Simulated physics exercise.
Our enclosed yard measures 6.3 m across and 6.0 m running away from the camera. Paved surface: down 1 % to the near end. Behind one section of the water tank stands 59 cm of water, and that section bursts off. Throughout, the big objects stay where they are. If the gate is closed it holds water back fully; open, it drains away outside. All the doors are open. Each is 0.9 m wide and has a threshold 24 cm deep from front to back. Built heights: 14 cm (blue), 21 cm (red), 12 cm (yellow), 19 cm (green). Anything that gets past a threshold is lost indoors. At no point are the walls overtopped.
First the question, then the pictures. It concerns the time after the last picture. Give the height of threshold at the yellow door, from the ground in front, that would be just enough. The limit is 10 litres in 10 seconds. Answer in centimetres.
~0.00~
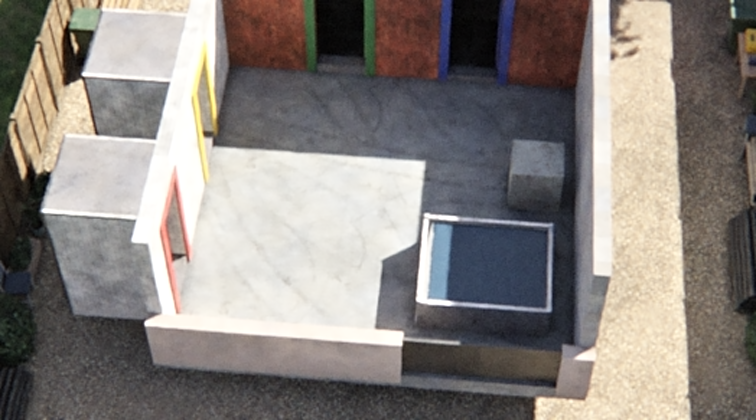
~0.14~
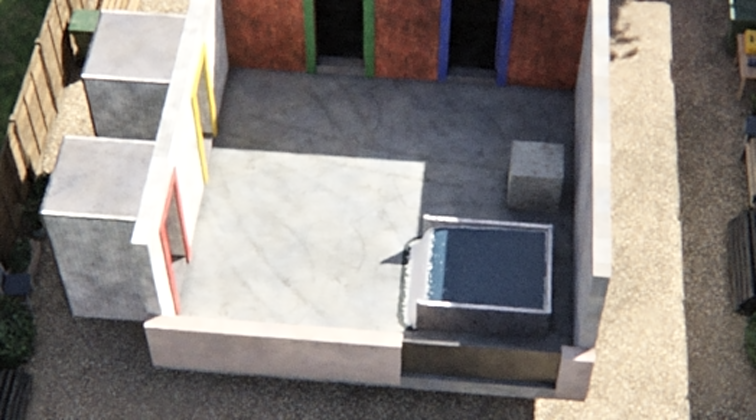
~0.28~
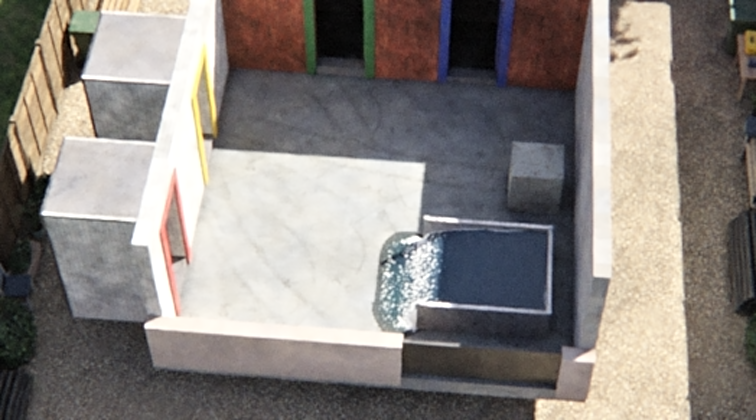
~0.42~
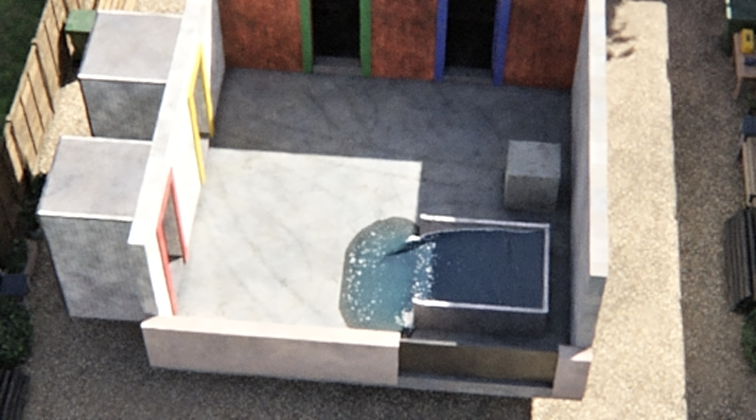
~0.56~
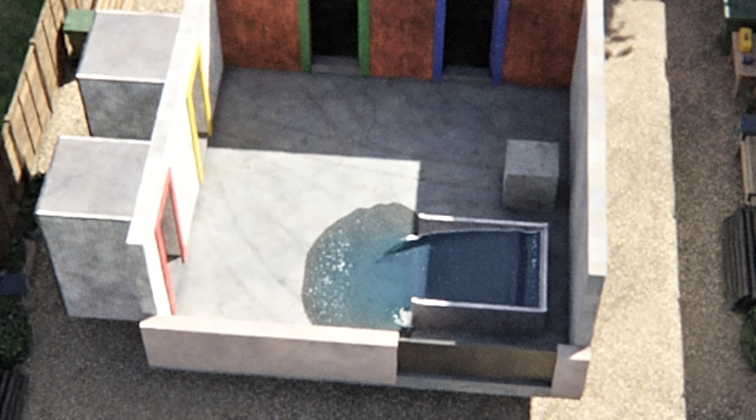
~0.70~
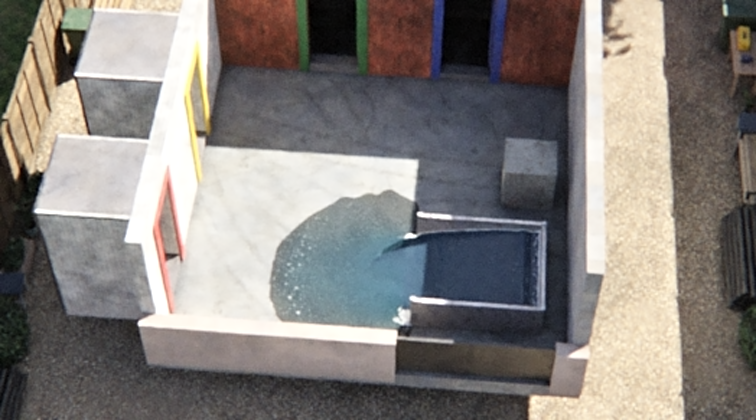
Close to 10 cm.
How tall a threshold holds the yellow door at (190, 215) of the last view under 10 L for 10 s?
17 cm.
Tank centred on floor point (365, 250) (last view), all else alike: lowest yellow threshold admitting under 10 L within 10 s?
I'd put it at close to 13.0 cm.
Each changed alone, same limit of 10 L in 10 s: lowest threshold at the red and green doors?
Some 23 cm for red, some 6.5 cm for green.
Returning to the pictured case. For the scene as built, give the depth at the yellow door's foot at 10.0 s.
The depth there is around 5.5 cm.
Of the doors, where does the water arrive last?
That would be the blue door.
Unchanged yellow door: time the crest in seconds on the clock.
Some 2.6 s, more or less.
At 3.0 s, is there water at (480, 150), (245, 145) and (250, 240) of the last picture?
1: Unwetted; 2: Awash; 3: Awash.
After 1.4 s water covers 35 % of the floor, deepest (23 cm) near (400, 294); it has not reached the yellow door.
After 3.0 s water covers 50 % of the floor, deepest (30 cm) near (225, 329); 14 cm at the yellow door, 1 litre in over its 12 cm threshold.
After 10.0 s water covers 95 % of the floor, deepest (12 cm) near (559, 142); 5 cm at the yellow door, 3 litres in over its 12 cm threshold.
At the yellow door as built, the water arrived by 2.1 s and peaked near 15 cm at 2.6 s.
With a threshold of 9 cm, 14 litres would have come in within the 10 s; with 12 cm, 3 litres. So under 10 litres takes about 10 cm.
